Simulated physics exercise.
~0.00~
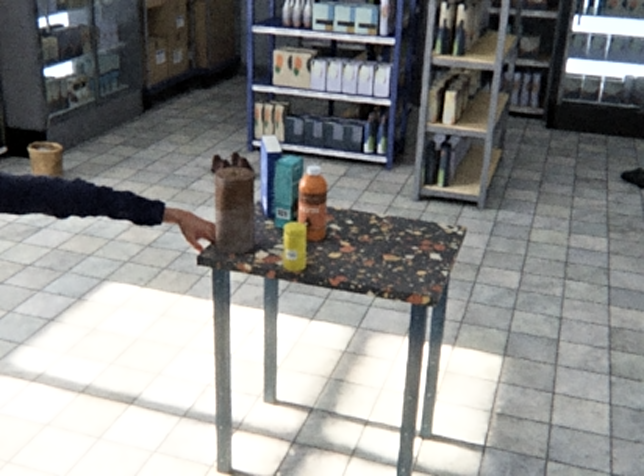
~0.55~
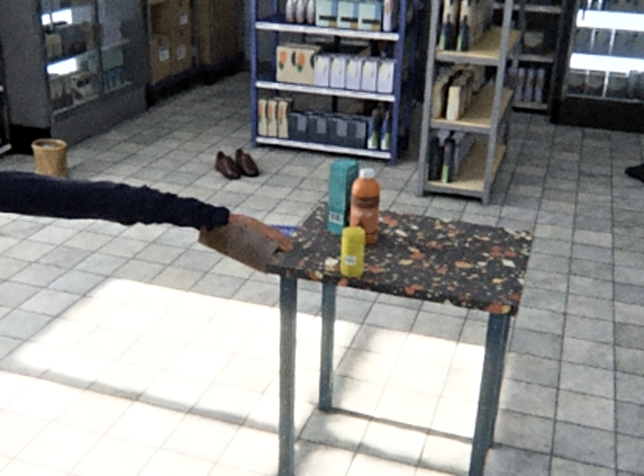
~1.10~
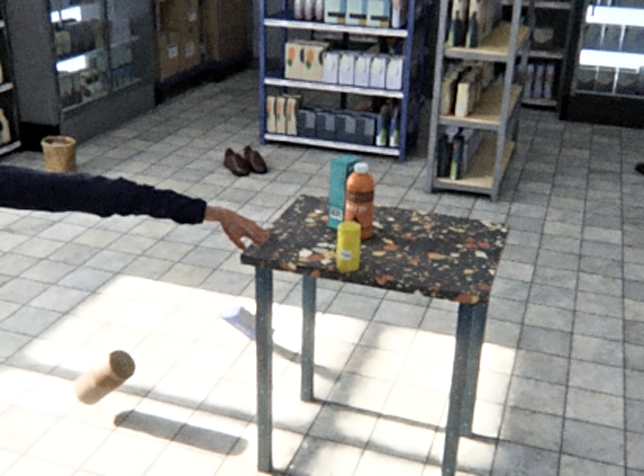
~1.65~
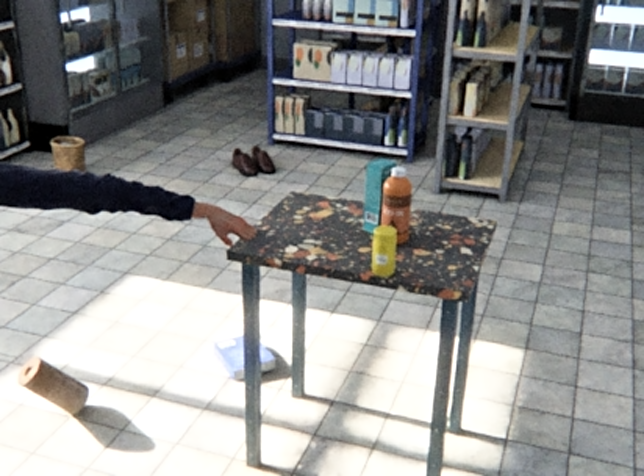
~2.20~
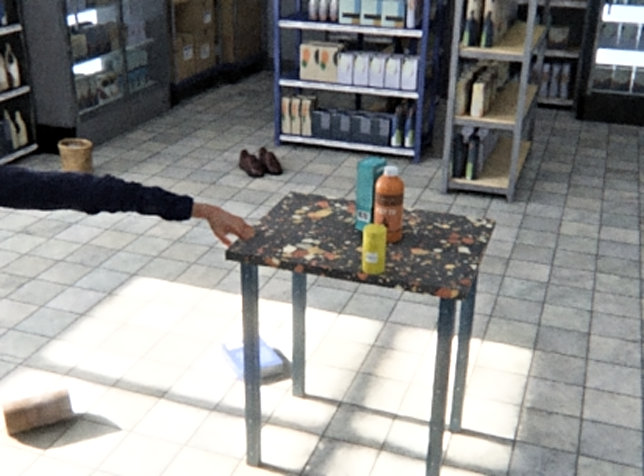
An arm in a dark sleeve reaches in from the left and grips the edge of a small speckled table in a tiled shop with stocked shelves behind, seen from slightly above. On the table stand a brown roll at the left, a blue book, a turquoise carton, an orange bottle and a yellow jar in front. The table shifts right, and the roll and book topple at its left edge. As it moves back left, both fall, the roll tumbling away leftward. The roll and book end on the floor, while the carton, bottle and jar remain upright on the table.
